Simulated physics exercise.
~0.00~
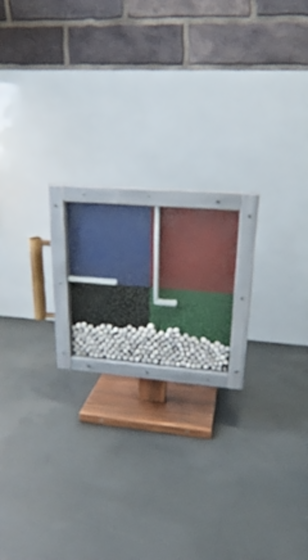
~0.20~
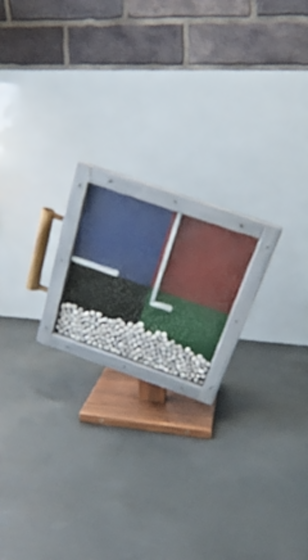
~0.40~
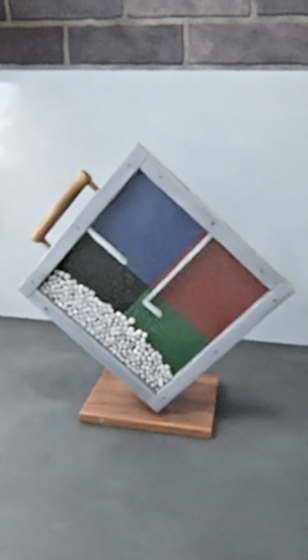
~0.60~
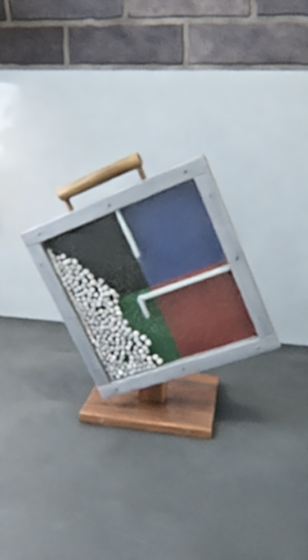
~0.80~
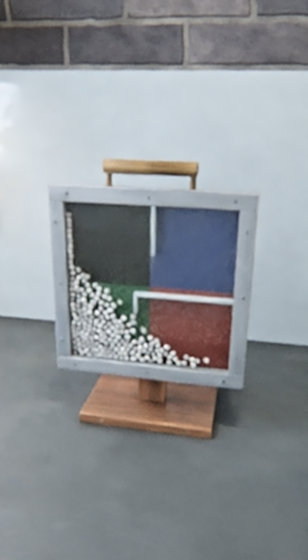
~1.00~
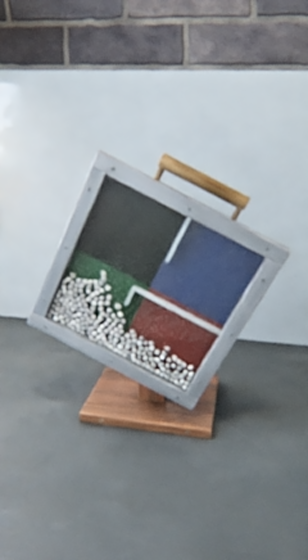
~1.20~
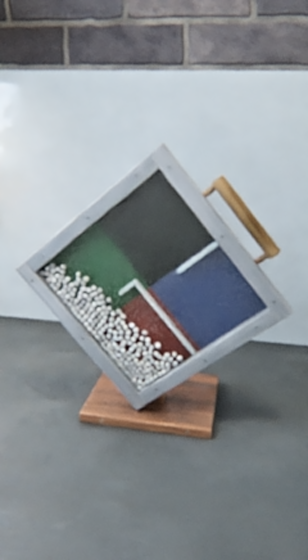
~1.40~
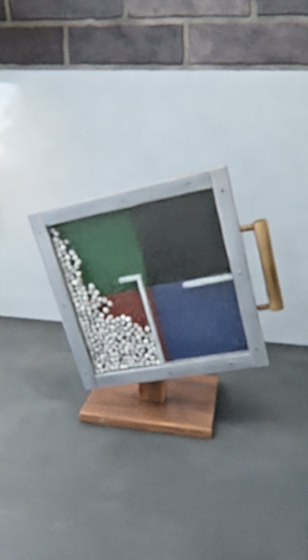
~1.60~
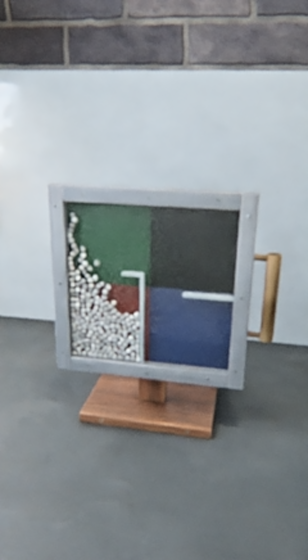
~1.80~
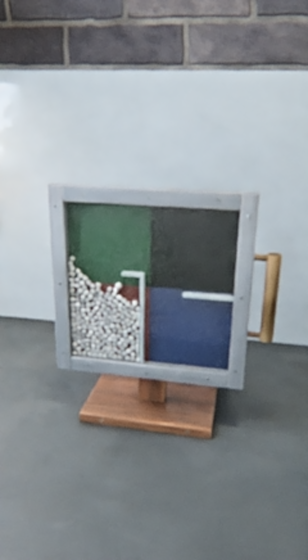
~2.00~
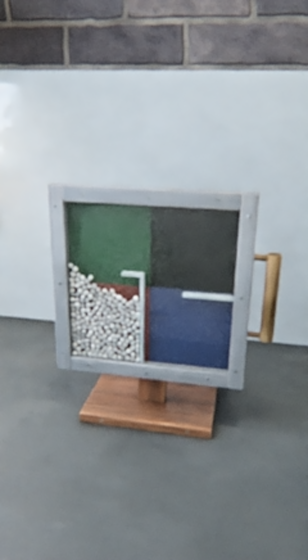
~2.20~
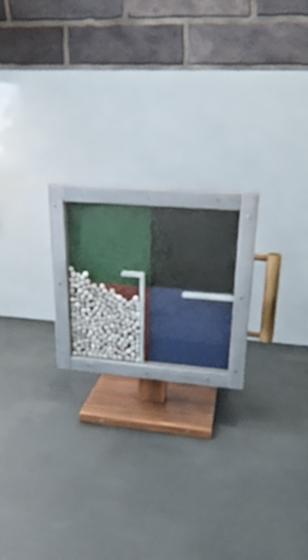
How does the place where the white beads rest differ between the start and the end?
At the start the beads lie in a layer across the whole bottom of the box, over the black and green quarters. At the end they are heaped at the lower left, almost all in front of the red quarter.
